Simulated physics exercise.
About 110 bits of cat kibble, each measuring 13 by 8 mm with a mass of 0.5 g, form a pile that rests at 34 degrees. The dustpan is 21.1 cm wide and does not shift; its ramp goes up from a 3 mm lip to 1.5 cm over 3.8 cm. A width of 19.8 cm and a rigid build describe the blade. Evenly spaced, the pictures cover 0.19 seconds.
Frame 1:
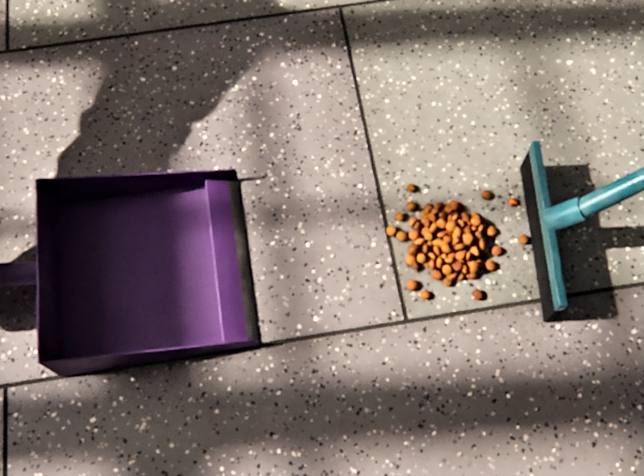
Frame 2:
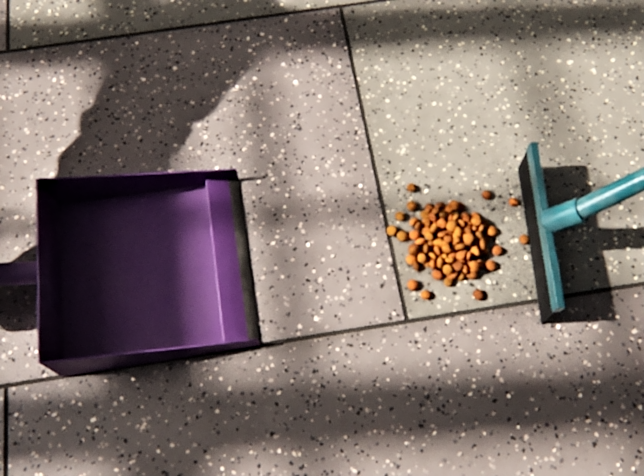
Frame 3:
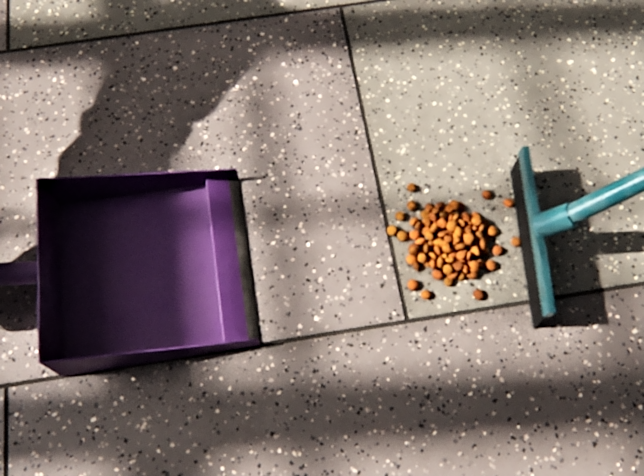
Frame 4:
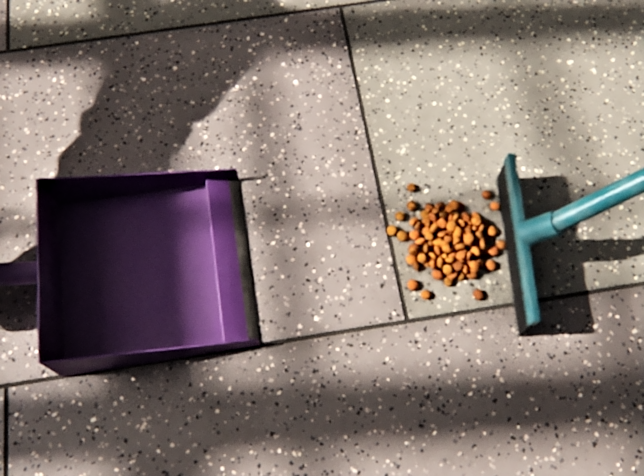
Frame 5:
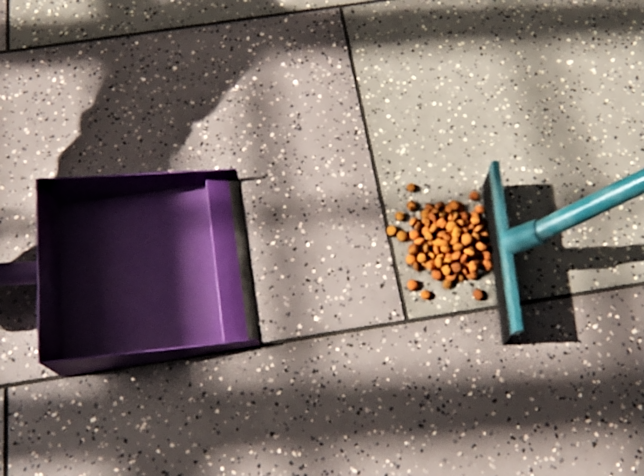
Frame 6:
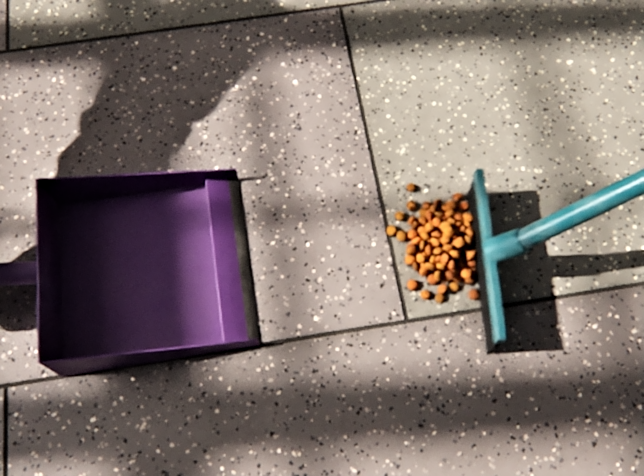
A teal-handled blade starts just right of a small pile of brown kibble on a speckled tile floor, with a purple dustpan resting at left. It slides left and slightly down, meets the nearest bits, then presses into the pile's right side, bunching the pieces together while the dustpan stays still.
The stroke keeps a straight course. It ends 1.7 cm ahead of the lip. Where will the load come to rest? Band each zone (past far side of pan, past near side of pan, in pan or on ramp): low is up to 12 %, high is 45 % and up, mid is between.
Far side low, near side mid, pan low.
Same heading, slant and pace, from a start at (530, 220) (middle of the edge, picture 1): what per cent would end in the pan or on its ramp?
Around 5 %.
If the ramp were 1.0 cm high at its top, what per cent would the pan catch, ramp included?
I'd expect close to 5 per cent.
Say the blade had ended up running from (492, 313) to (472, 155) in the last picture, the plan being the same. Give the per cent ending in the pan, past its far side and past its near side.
That ends as pan 25, far 0, and near 5.
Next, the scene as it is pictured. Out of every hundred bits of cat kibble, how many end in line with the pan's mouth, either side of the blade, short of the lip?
I'd put it near 70 per cent.
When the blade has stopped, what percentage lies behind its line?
I'd say close to 35 per cent.
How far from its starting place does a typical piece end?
Median shift: Approx. 22 cm.
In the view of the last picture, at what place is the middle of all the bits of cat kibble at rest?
Near (273, 299).
Then, 0.22 s after the last picture, middle of the blade 14 cm from the lip; 0 % over the lip, far side 0 %, near side 5 %.
Then, 0.36 s after the last picture, middle of the blade 7 cm from the lip; 0 % over the lip, far side 0 %, near side 20 %.
Then, 0.63 s after the last picture, middle of the blade 3 cm from the lip; 5 % over the lip, far side 0 %, near side 30 %.
In the end, far side 0 %, near side 30 %, pan 5 %, in front of the lip or behind the blade 70 %.
